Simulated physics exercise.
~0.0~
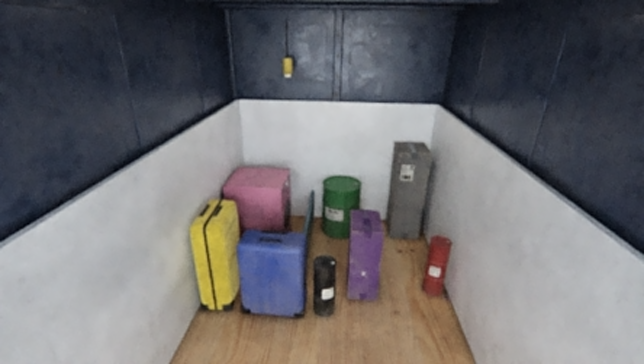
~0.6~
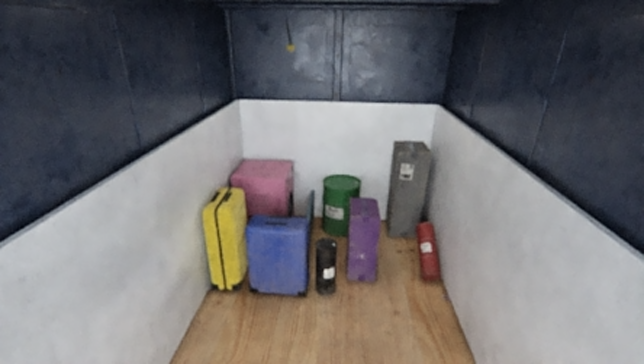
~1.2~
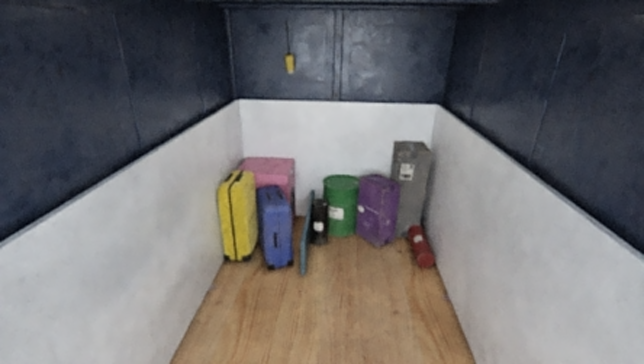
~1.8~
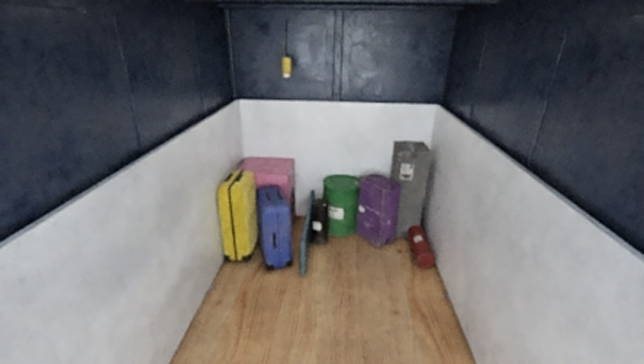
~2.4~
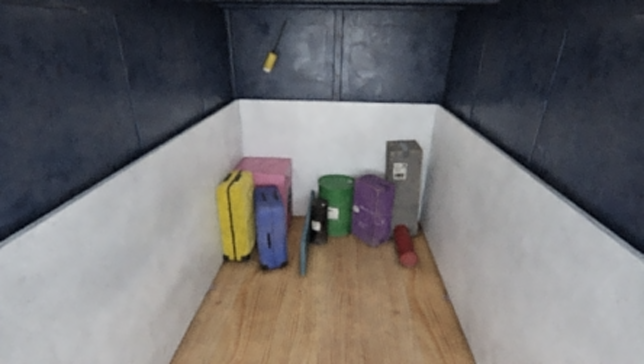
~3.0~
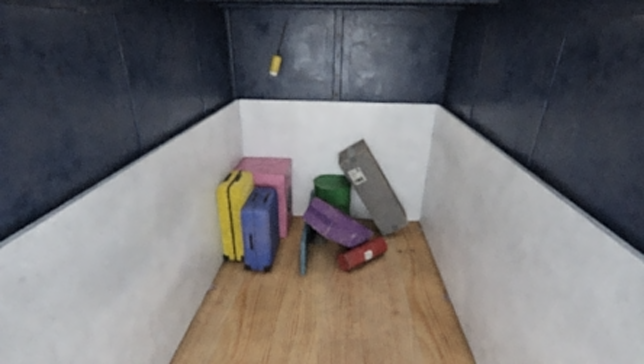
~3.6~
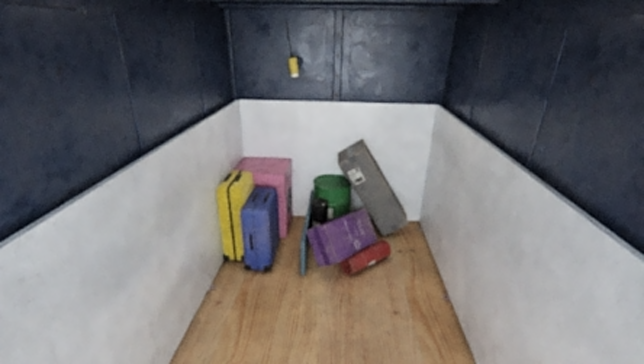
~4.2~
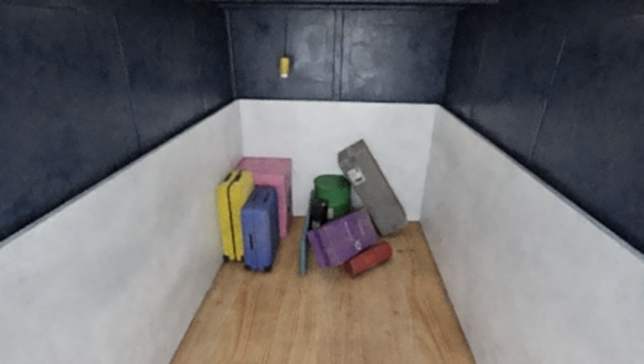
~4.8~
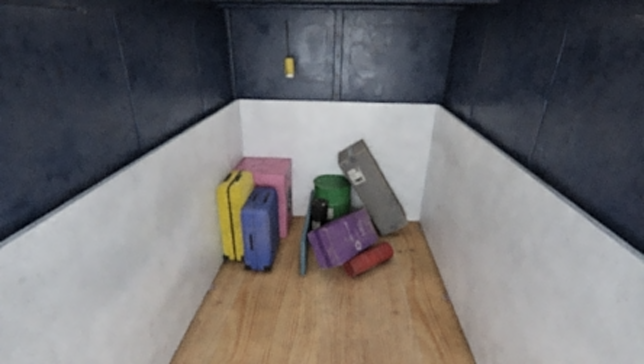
At the start, suitcases, boxes, canisters and a green drum stand loose on the wooden floor of a load bay, seen from behind, with a small yellow lamp hanging at the front. The load slides forward, and the red canister leans and then falls on its side. The blue case turns as the cases gather closer to the front wall. After a brief pause, the red canister rolls left, the tall grey box tilts left, and the purple box topples beside the drum. At the end, the purple box and red canister lie on the floor, the grey box stays leaning, and the yellow and blue cases remain upright.
